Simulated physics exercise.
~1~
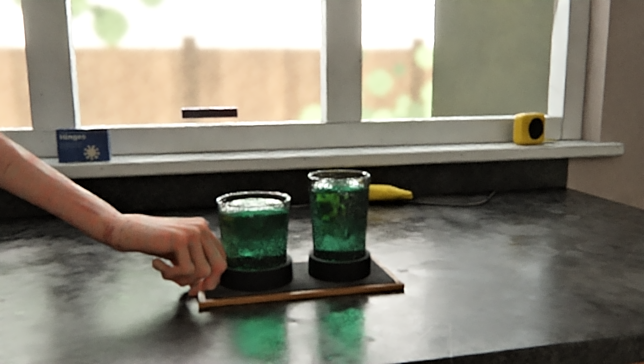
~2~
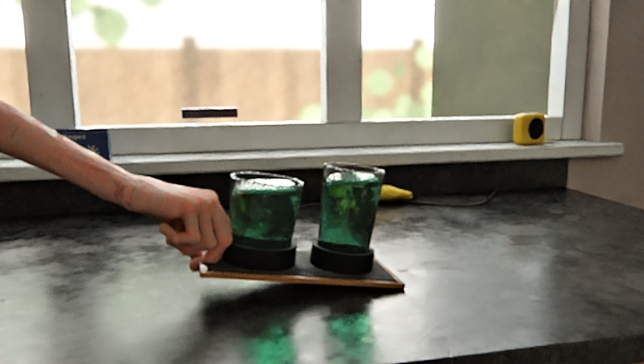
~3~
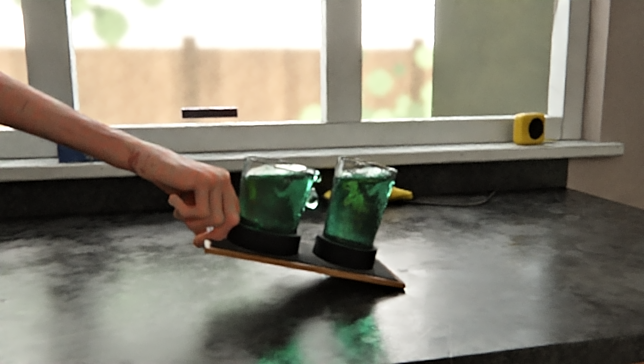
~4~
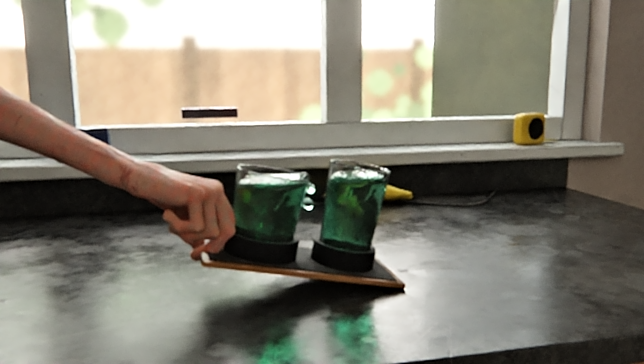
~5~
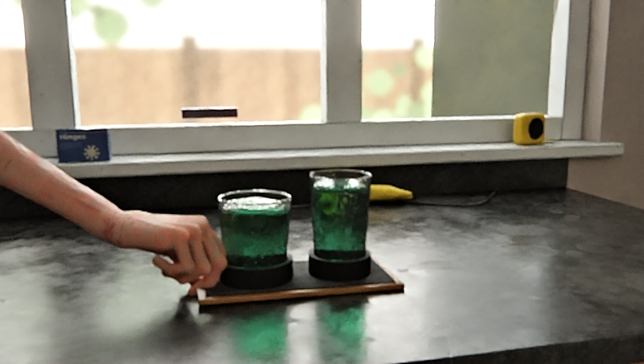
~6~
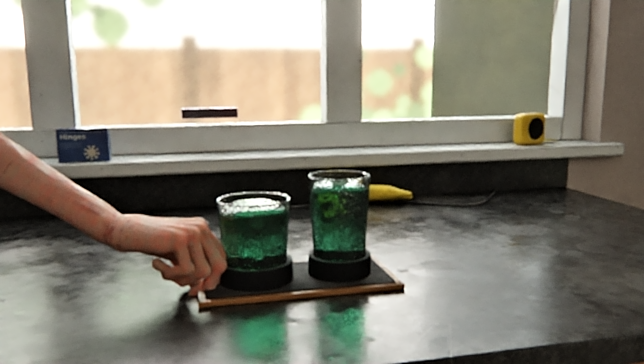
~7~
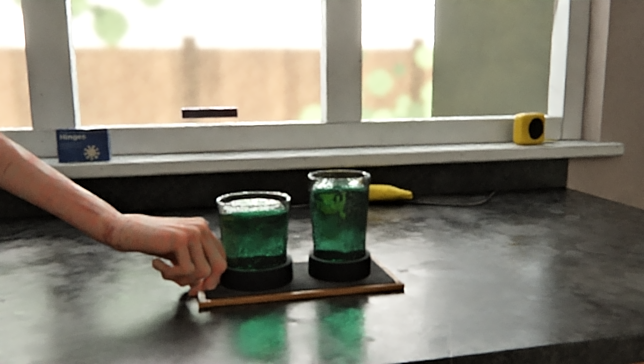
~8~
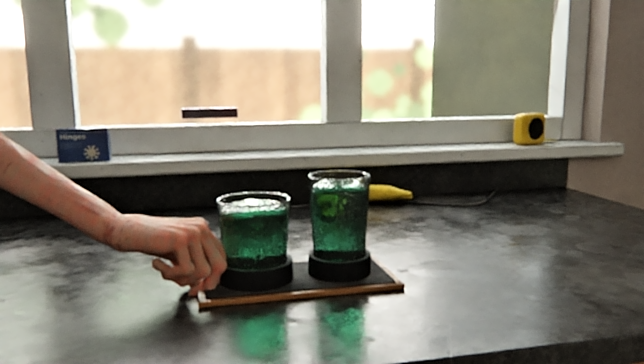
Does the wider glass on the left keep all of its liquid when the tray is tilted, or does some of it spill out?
Some of the liquid spills out of the wider left glass, going over its right side while the tray is tilted.
